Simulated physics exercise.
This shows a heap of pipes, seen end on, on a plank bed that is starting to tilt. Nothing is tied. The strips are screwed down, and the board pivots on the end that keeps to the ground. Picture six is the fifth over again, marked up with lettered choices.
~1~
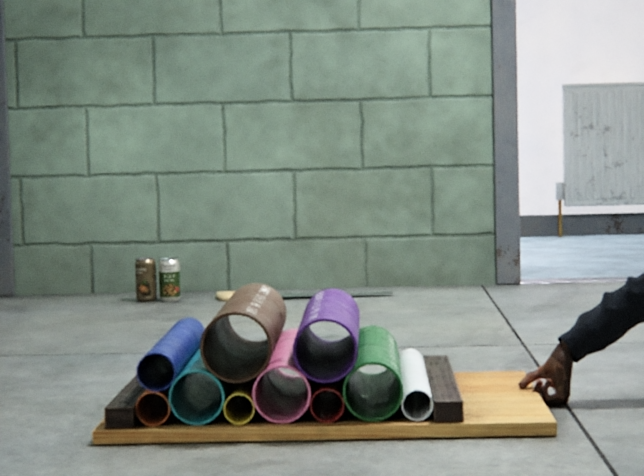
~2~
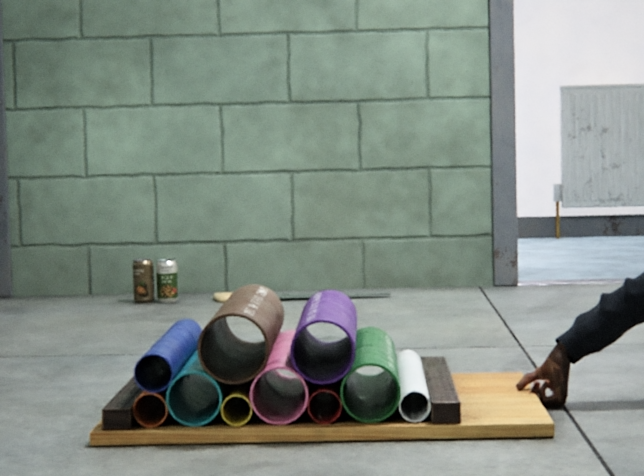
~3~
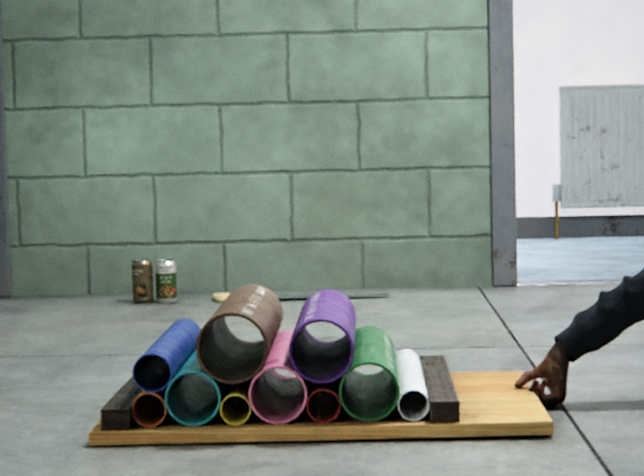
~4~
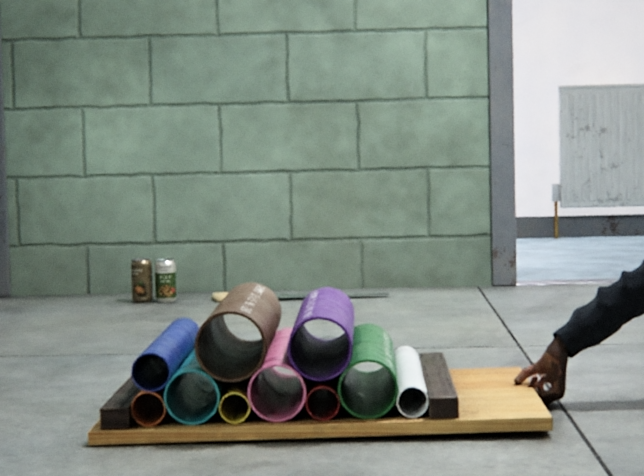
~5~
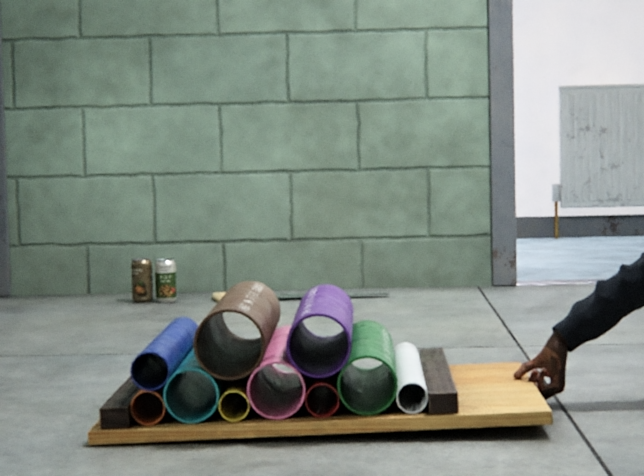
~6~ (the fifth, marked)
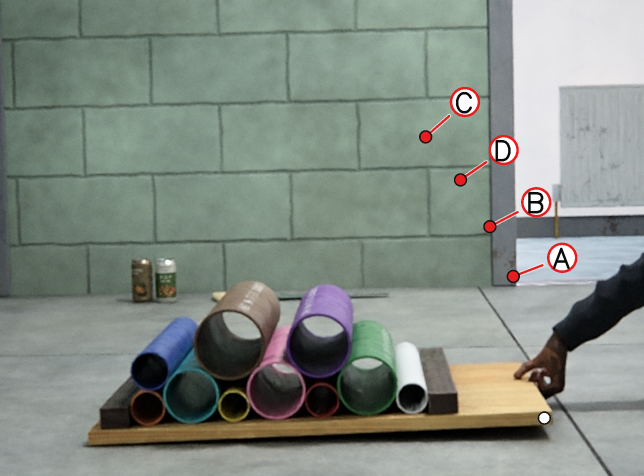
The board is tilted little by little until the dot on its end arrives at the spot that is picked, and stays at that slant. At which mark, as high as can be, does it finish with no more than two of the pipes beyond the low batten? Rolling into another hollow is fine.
At most to C.
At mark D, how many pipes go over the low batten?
It comes to one.
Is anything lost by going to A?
At A: Yes.
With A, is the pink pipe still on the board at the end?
Yes, with A.
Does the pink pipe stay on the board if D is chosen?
Yes.
On the marked copy, A at (513, 277); B at (490, 227); C at (426, 137); D at (460, 180); the white dot at (545, 418).
Taking C. A third of the way, board at 21°.
Two thirds of the way, board at 40°.
When it is over, board at 40°, two over the low batten (brown, blue).
As for the rest, A one over the low batten (blue); B one over the low batten (blue); D one over the low batten (blue).
